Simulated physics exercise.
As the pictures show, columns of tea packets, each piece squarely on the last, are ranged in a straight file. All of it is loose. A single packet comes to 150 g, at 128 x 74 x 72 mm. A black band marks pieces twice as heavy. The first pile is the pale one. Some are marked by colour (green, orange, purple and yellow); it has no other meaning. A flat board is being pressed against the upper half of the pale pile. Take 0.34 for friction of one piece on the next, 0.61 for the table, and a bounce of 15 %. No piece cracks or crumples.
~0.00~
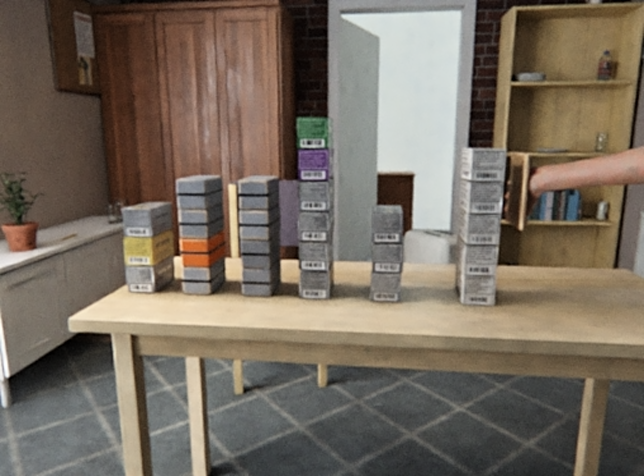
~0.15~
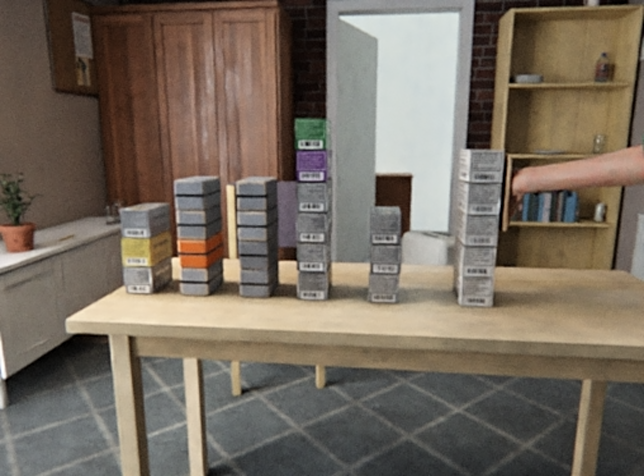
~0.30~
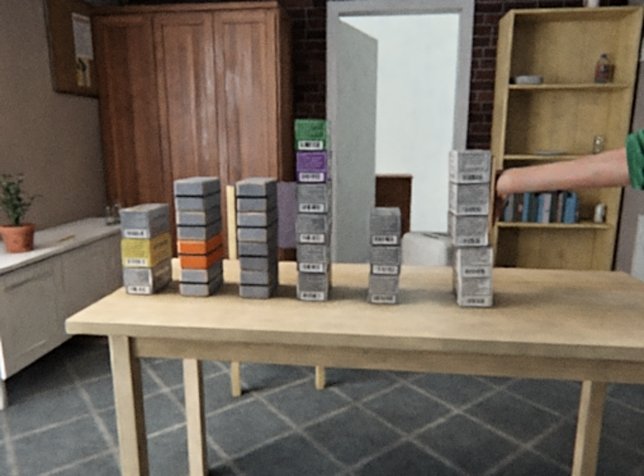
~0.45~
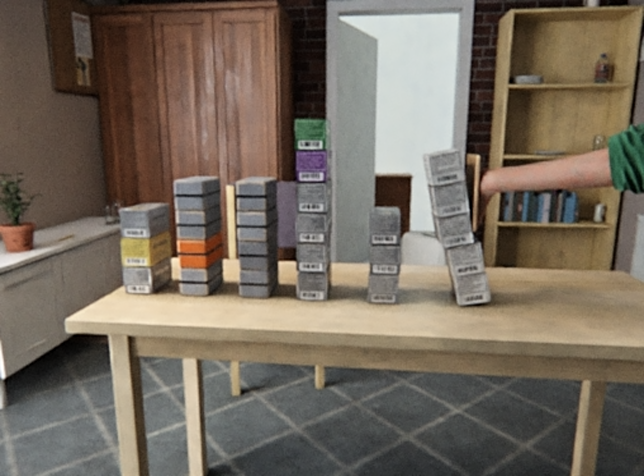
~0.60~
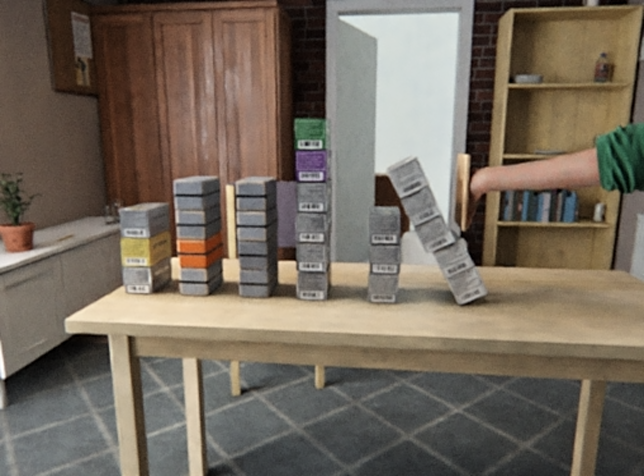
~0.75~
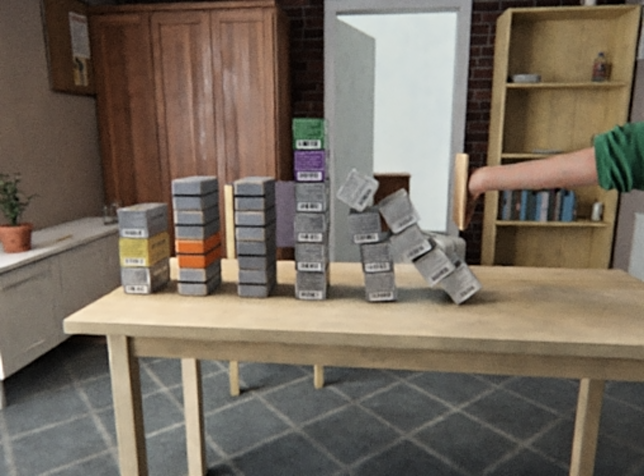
A tall pale stack of packets tilted left and broke apart against the short stack beside it after a hand pushed it with a board from the right; the four stacks farther left stayed upright.
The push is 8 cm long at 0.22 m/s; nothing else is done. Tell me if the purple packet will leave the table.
That packet stays up there.
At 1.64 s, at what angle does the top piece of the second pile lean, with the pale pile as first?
It leans some 30°.
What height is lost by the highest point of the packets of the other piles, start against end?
Some 18 cm lower.
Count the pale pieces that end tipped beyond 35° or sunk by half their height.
5 pale pieces.
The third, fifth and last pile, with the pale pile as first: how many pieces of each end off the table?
By pile: Third 1, fifth 2, last 3.
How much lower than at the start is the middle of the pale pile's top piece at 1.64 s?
Some 12 cm lower.
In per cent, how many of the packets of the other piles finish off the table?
Near 35 per cent.
By 1.64 s, 5 of the pale pile down; none of the 20 other packets off the table, 15 disturbed; purple packet tilted 28°, 29 mm lower; green packet tilted 41°, 7 cm lower.
By 2.30 s, 5 of the pale pile down; 4 of the 20 other packets off the table; purple packet tilted 51°, 12 cm lower; yellow packet on its side.
When it is over (2.8 s), 5 of the pale pile down; 7 of the 20 other packets off the table; purple packet tilted 51°, 12 cm lower; yellow packet upside down; green packet on its side. In pixels of the last frame, middles, purple packet near (199, 212).
